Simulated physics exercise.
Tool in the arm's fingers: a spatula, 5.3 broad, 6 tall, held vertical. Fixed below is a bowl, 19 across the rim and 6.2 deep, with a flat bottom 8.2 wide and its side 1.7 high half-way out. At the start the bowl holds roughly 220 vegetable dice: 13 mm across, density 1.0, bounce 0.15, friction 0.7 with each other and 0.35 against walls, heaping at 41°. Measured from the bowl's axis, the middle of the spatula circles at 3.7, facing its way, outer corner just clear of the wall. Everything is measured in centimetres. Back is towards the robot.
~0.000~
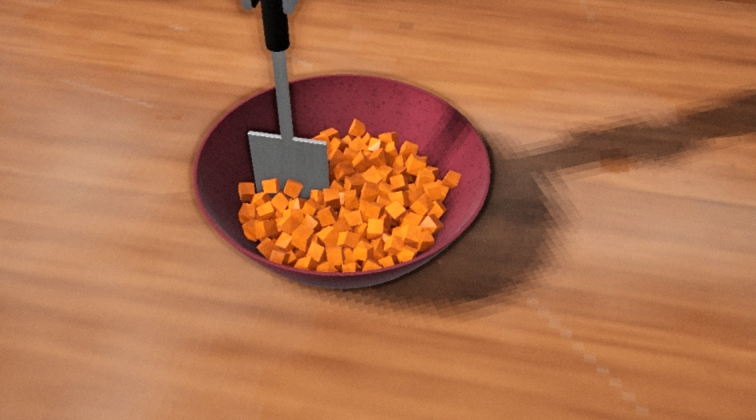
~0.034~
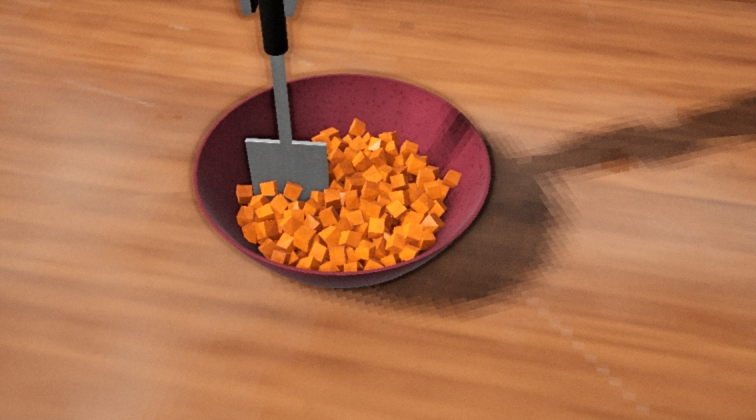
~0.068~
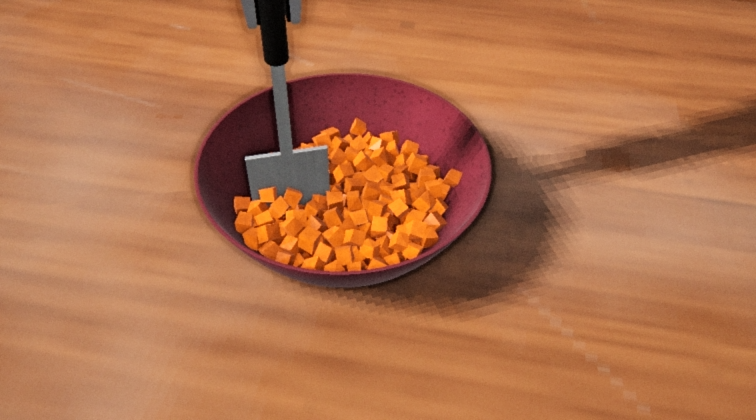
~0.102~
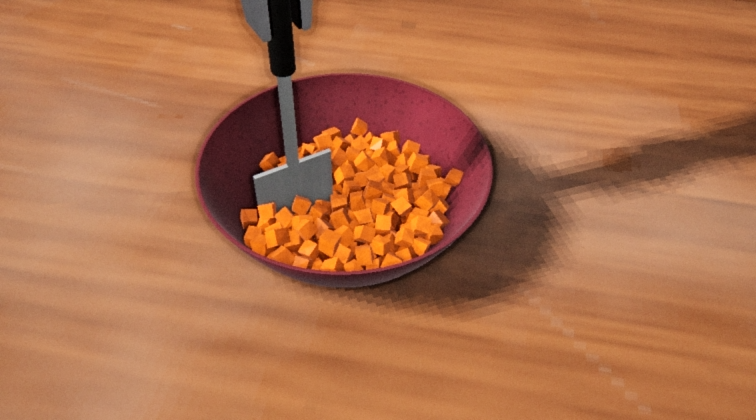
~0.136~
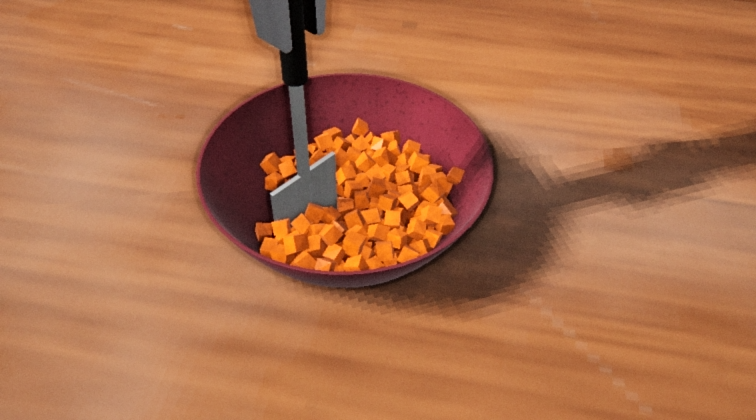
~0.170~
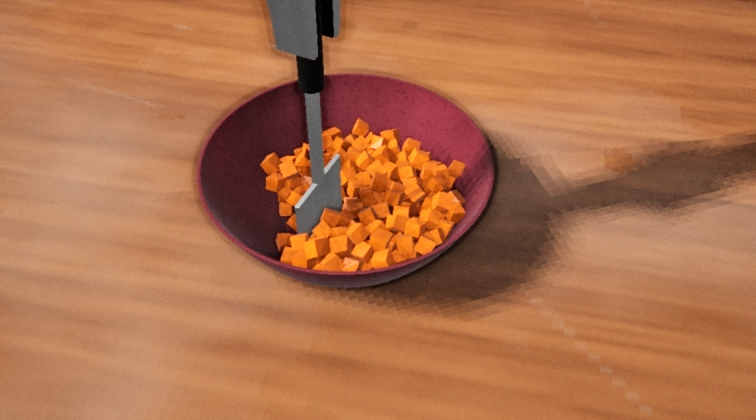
Orange vegetable cubes in a dark red bowl being pushed rightward by a turning metal spatula held upright in robot fingers.
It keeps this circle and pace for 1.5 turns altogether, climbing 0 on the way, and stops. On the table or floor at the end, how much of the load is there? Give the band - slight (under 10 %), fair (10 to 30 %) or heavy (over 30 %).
Band: Fair.
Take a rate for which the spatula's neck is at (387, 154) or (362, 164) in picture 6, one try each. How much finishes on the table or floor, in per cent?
Near 50 in a hundred for the first and near 40 in a hundred for the second.
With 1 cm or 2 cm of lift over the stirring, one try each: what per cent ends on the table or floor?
First try about 20 per cent, second about 15 per cent.
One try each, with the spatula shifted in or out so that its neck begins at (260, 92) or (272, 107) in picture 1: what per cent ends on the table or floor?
Near 20 and 25 in a hundred, one try each.
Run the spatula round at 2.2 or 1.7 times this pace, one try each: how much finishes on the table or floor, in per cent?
Around 60 percent on the first try and 45 percent on the second.
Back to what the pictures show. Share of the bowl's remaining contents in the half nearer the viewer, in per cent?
Roughly 20 per cent.
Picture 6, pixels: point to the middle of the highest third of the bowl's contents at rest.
Roughly pixel (407, 144).
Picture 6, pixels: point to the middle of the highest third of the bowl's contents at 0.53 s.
Centre of upper third: Approx. (332, 109) px.
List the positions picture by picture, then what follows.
The spatula neck at (285, 120), 0° round; upper third of the load around (349, 191), from x 245 to 450, top at y 130; 222 in the bowl, in the first frame.
The spatula neck at (284, 124), 7° round; upper third of the load around (349, 197), from x 245 to 450, top at y 130, in the second frame.
The spatula neck at (285, 134), 24° round; upper third of the load around (344, 202), from x 245 to 450, top at y 130, in the third frame.
The spatula neck at (291, 145), 41° round; upper third of the load around (347, 210), from x 250 to 455, top at y 130, in the fourth frame.
The spatula neck at (302, 155), 58° round; upper third of the load around (361, 223), from x 265 to 455, top at y 130, in the fifth frame.
The spatula neck at (317, 162), 76° round; upper third of the load around (378, 221), from x 270 to 455, top at y 130; 222 in the bowl, in the sixth frame.
After 0.53 s, 257° round, highest piece 8 above the table; 200 in the bowl, 17 on the table or floor, 5 in flight or on the tool.
After 0.89 s, 79° round, highest piece 8 above the table; 180 in the bowl, 34 on the table or floor, 8 in flight or on the tool.
After 1.27 s, 180° round, highest piece 6 above the table; 173 in the bowl, 49 on the table or floor.
After 1.97 s, 180° round, highest piece 6 above the table; 173 in the bowl, 49 on the table or floor.
In the end, 173 in the bowl, 49 on the table or floor. That is 22 % on the table or floor.
